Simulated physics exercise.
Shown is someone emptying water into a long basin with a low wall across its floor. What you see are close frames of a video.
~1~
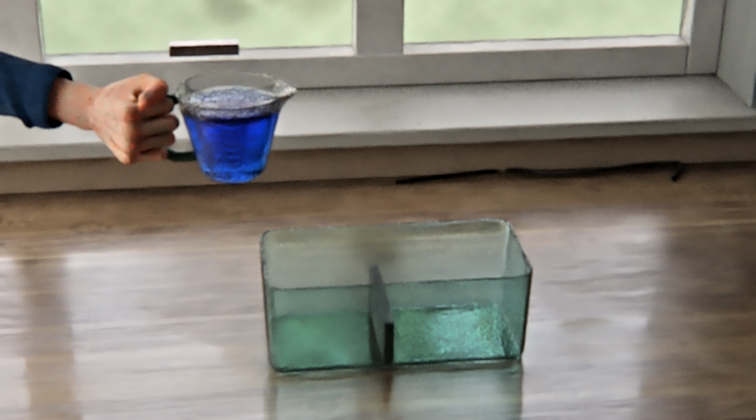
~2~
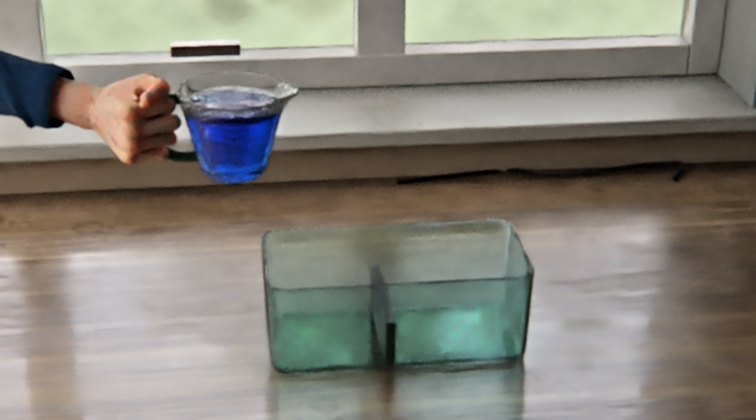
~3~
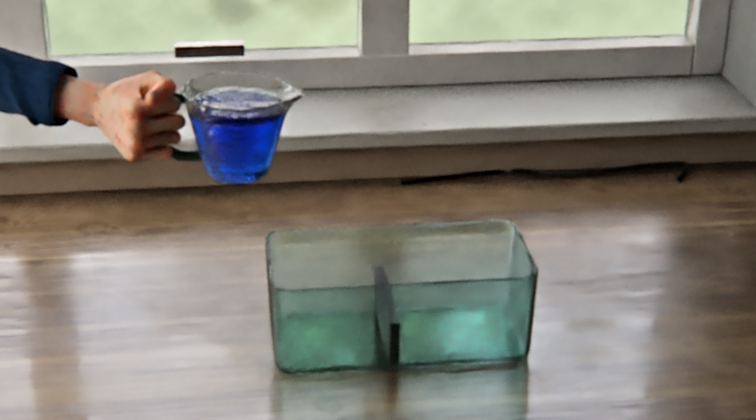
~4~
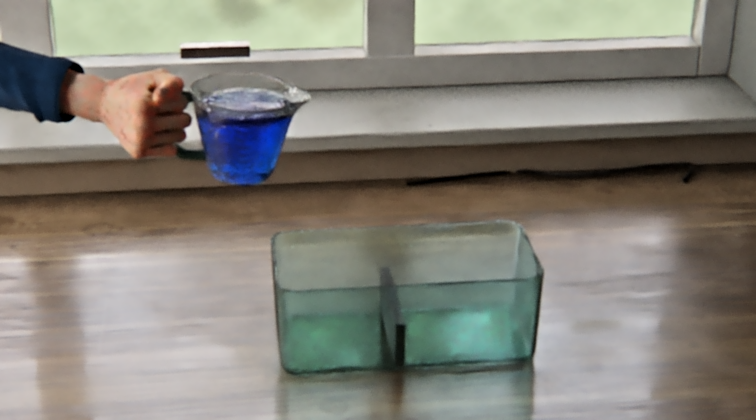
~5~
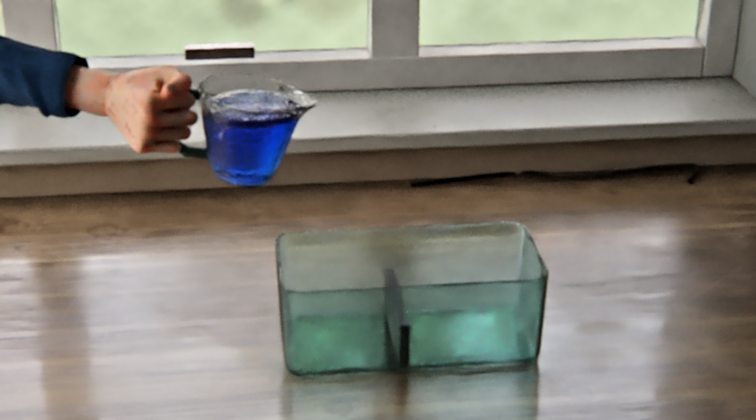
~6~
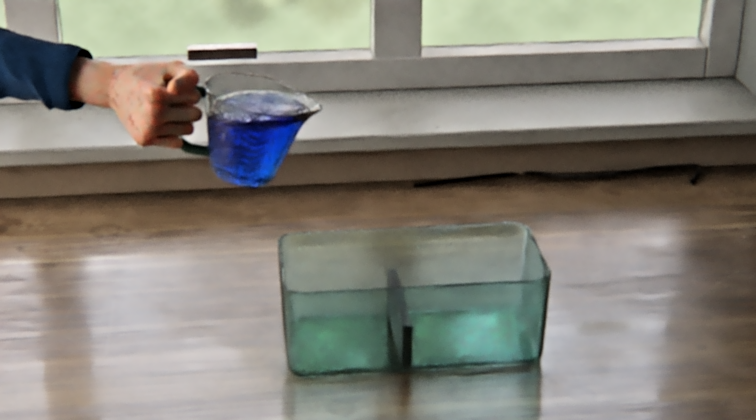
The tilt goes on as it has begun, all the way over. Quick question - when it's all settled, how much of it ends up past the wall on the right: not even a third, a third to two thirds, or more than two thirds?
Seems the share right of the wall never gets to a third.
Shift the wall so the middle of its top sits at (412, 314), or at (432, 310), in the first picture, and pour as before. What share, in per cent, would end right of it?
Record: Case 1 near 15 %, case 2 near 10 %.
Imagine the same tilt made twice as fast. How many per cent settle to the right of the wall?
Something like 5 in a hundred.
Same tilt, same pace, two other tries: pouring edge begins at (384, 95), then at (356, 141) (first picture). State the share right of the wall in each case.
First try: 95 percent; second try: 65 percent.
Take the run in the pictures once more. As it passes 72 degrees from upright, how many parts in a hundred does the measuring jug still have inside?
Near 55 in a hundred still remains.
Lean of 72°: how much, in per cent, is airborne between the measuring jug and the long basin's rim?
Near 30 in a hundred.
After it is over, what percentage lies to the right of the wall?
I'd put it near 5 per cent.
A moment on, the measuring jug is tipped part way and 54 per cent is still to pour, 18 is left of the wall and 0 right of it.
Next, the measuring jug is tipped right over and 2 per cent is still to pour, 87 is left of the wall and 2 right of it.
Then the measuring jug is tipped right over and 0 per cent is still to pour, 93 is left of the wall and 3 right of it.
Later the measuring jug is tipped right over and 0 per cent is still to pour, 93 is left of the wall and 3 right of it.
In the end 93 per cent lies left of the wall, 3 right of it and 4 outside.
